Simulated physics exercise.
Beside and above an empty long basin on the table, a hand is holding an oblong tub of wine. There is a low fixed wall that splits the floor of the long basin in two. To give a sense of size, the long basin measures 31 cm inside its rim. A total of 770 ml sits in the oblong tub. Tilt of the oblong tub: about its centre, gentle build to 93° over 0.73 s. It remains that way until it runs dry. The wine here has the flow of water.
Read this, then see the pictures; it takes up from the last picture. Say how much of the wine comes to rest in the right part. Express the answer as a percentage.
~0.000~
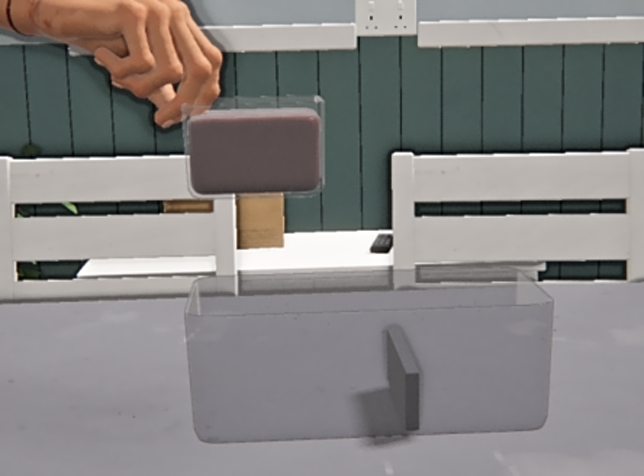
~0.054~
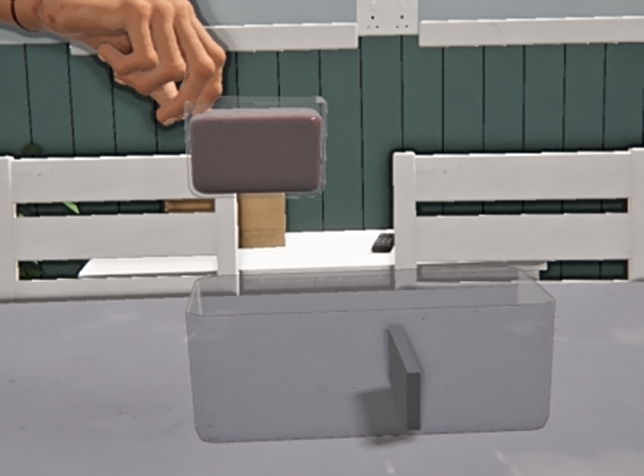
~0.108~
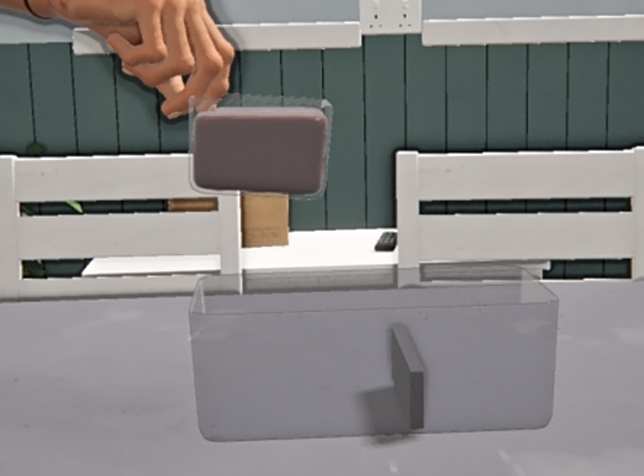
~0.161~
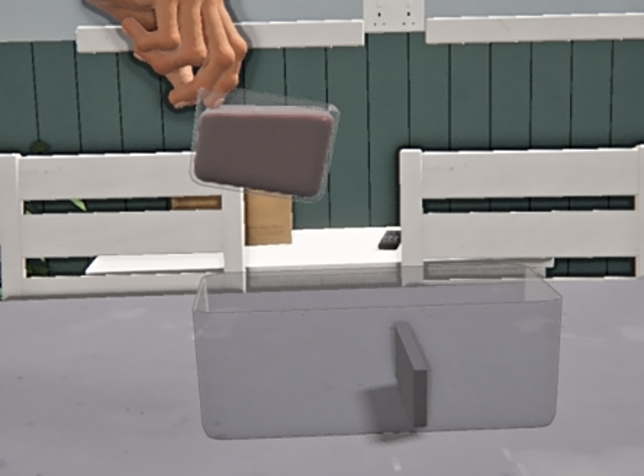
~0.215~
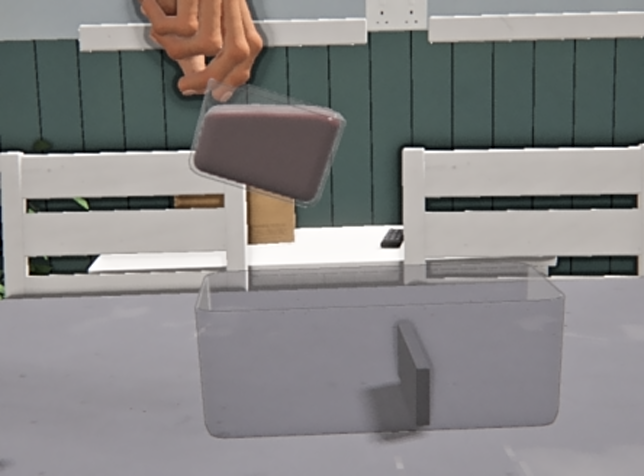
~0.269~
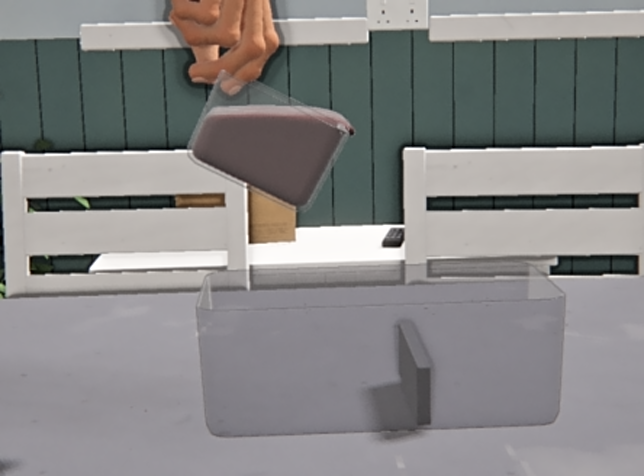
About 59 per cent comes to rest there.
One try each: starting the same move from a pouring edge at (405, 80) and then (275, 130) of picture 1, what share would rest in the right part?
85 then 5 %.
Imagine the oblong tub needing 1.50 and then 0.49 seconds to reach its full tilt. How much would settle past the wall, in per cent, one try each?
Near 60 in a hundred on the first go and near 50 in a hundred on the second.
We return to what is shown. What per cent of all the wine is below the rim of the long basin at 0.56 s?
About 22%.
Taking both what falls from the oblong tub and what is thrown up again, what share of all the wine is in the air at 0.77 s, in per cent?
9 per cent, roughly.
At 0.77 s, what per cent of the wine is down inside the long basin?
Around 78 per cent of the whole.
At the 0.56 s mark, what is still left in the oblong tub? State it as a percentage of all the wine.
Some 42 % of it is still there.
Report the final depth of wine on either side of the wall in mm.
Left about 12 mm, right about 28 mm.
By 0.56 s the tilt is 81° and 42 per cent is still to pour, 3 is left of the wall and 18 right of it.
By 0.77 s the tilt is 93° and 13 per cent is still to pour, 19 is left of the wall and 59 right of it.
By 0.99 s the tilt is 93° and 4 per cent is still to pour, 33 is left of the wall and 59 right of it.
By 1.23 s the tilt is 93° and 2 per cent is still to pour, 38 is left of the wall and 59 right of it.
At rest 40 per cent lies left of the wall, 59 right of it and 1 outside.
